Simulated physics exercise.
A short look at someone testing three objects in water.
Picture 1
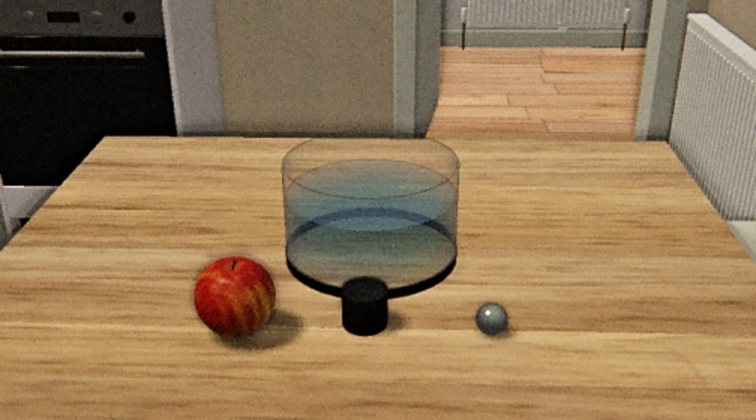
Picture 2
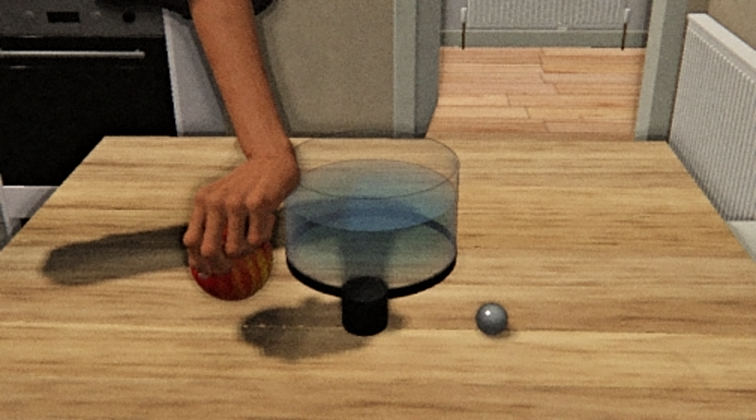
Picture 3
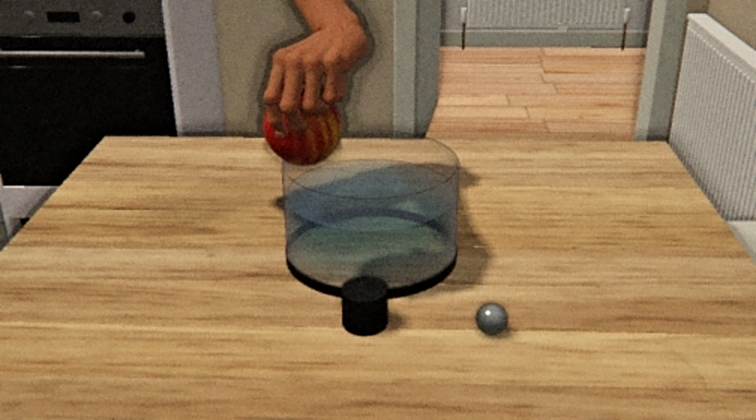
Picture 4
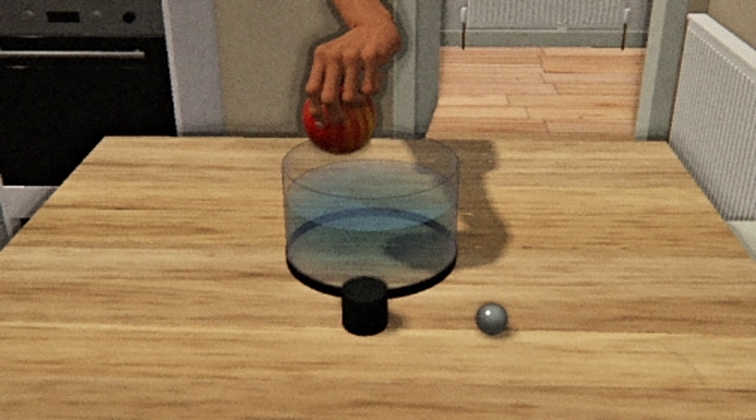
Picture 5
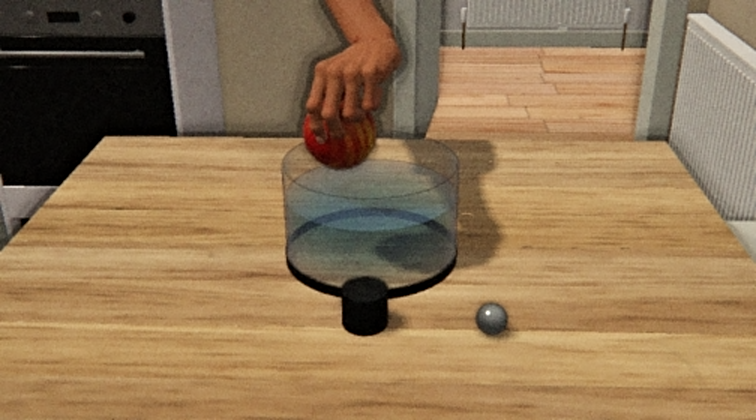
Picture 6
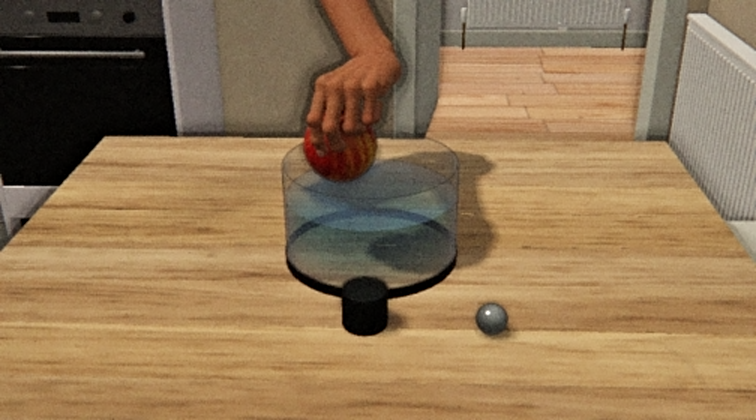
The clip opens on a wooden table with a red apple, a small black cylinder and a grey ball around a clear bowl of water. A hand reaches in, grips the apple and lifts it up to the right over the bowl, then lowers it to just above the water.
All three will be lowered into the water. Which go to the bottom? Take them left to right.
The left one stays at the surface, the middle one goes to the bottom, the right one goes to the bottom.
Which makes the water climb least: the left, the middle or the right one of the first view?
That is the one on the right.
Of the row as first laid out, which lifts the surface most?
I say the one on the left.
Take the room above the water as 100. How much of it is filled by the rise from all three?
Near 28 in a hundred.
Soon after, the apple floats.
Later, the iron weight goes to the bottom.
In the end, the steel ball goes to the bottom; afloat, apple.
